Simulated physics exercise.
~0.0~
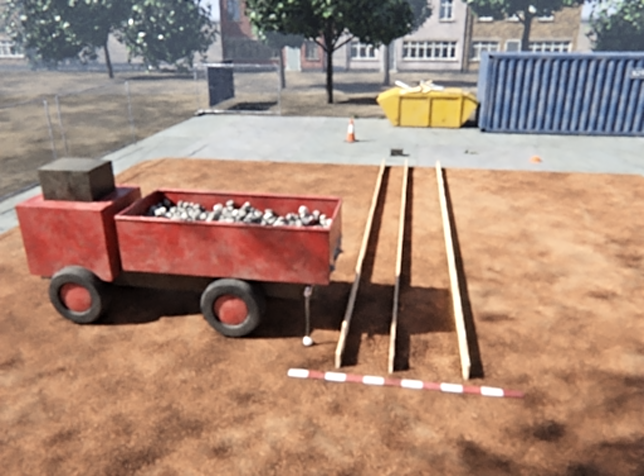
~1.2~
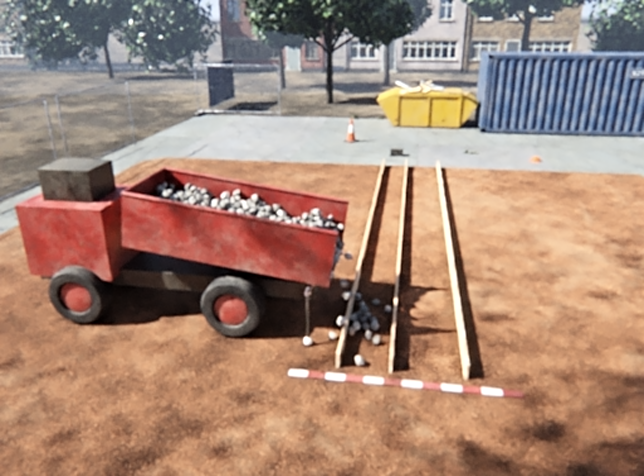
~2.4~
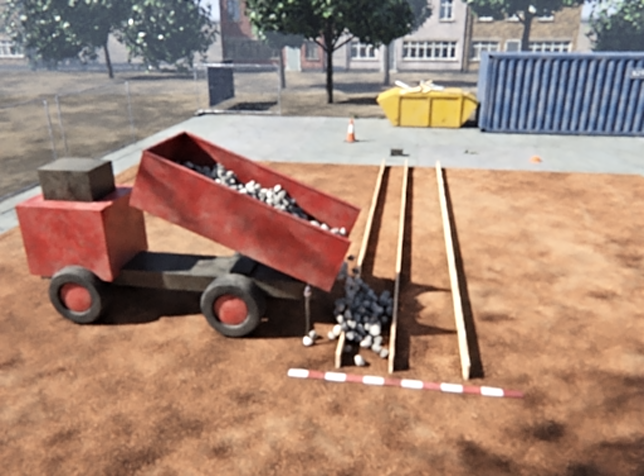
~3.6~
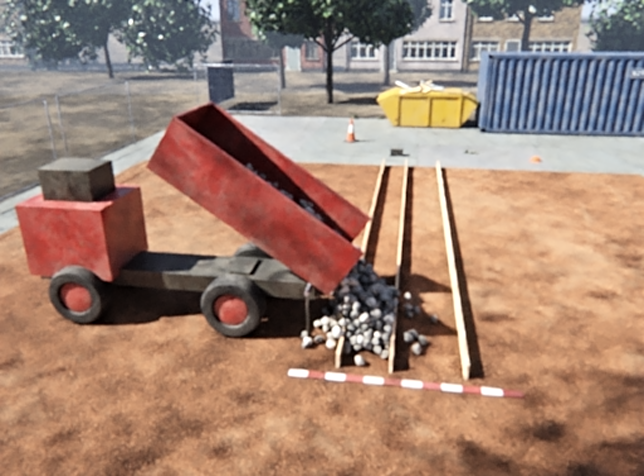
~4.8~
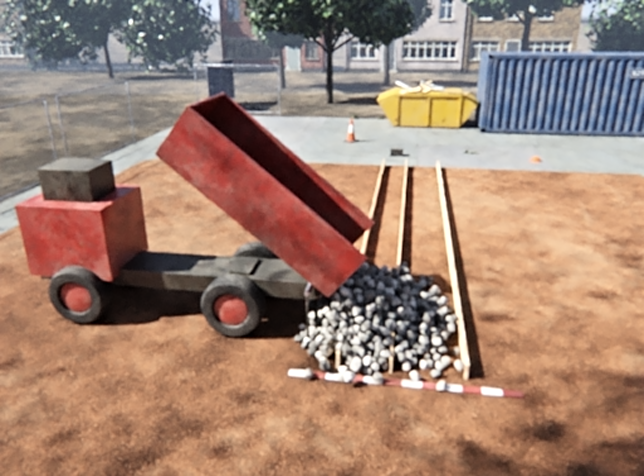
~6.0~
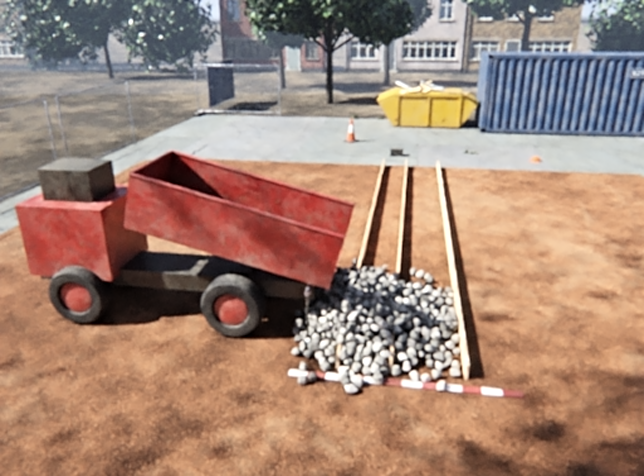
Red tipper truck raising its body and pouring grey stones into a heap over wooden planks, then partly lowering the emptied body.
